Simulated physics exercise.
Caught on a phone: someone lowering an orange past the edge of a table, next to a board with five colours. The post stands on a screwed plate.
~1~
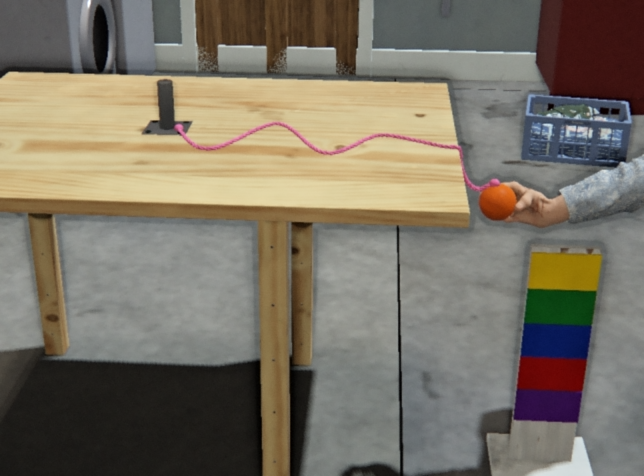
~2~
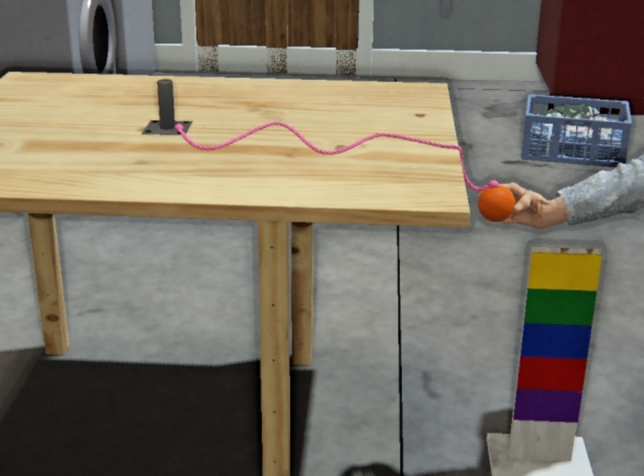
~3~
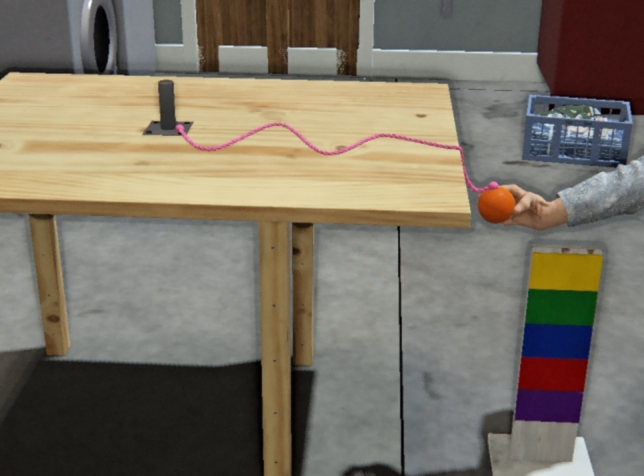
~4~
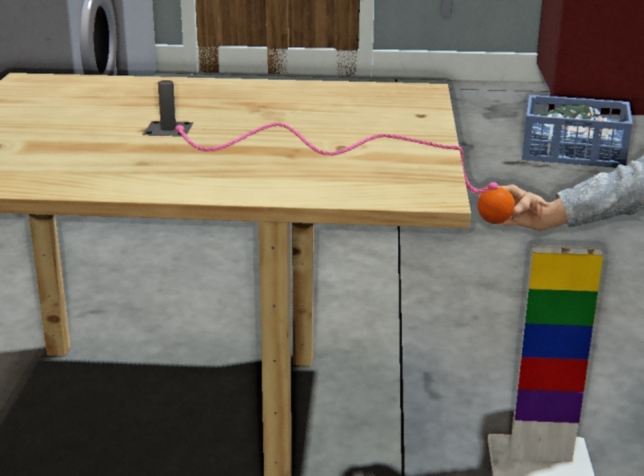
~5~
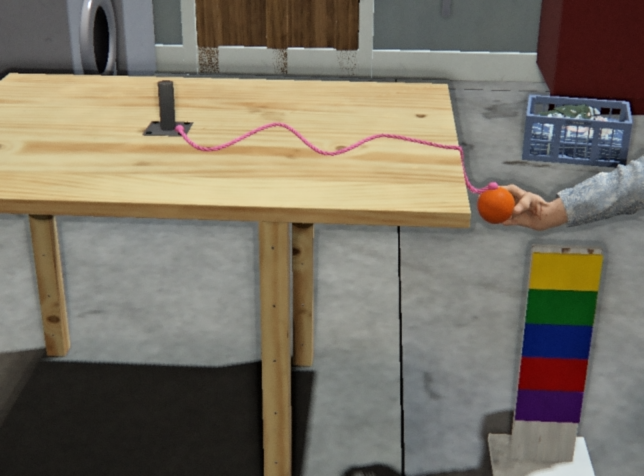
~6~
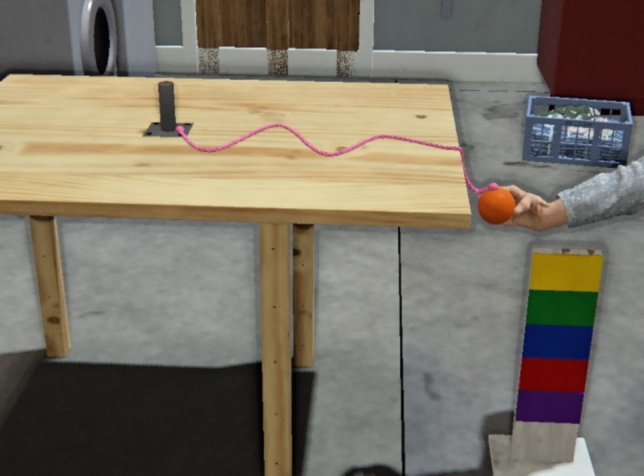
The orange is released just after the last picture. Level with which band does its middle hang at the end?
Its middle rests at the red band.
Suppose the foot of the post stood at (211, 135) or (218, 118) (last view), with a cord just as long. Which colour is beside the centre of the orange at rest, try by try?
In that order: Purple; purple.
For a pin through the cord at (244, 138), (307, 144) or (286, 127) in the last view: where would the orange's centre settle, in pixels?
Try by try, around (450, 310), (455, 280) and (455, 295).
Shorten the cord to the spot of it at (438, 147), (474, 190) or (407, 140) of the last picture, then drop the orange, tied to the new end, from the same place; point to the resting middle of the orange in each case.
About (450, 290), (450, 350) and (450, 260).
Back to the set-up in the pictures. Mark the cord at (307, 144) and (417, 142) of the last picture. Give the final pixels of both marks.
Near (415, 144) and (453, 253).
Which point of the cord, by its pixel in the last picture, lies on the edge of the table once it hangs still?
The one at (333, 155).
A little later, orange near (445, 348); level with red.
Next, orange near (449, 363); level with red.
When it is over, orange near (444, 362); level with red. The red one.
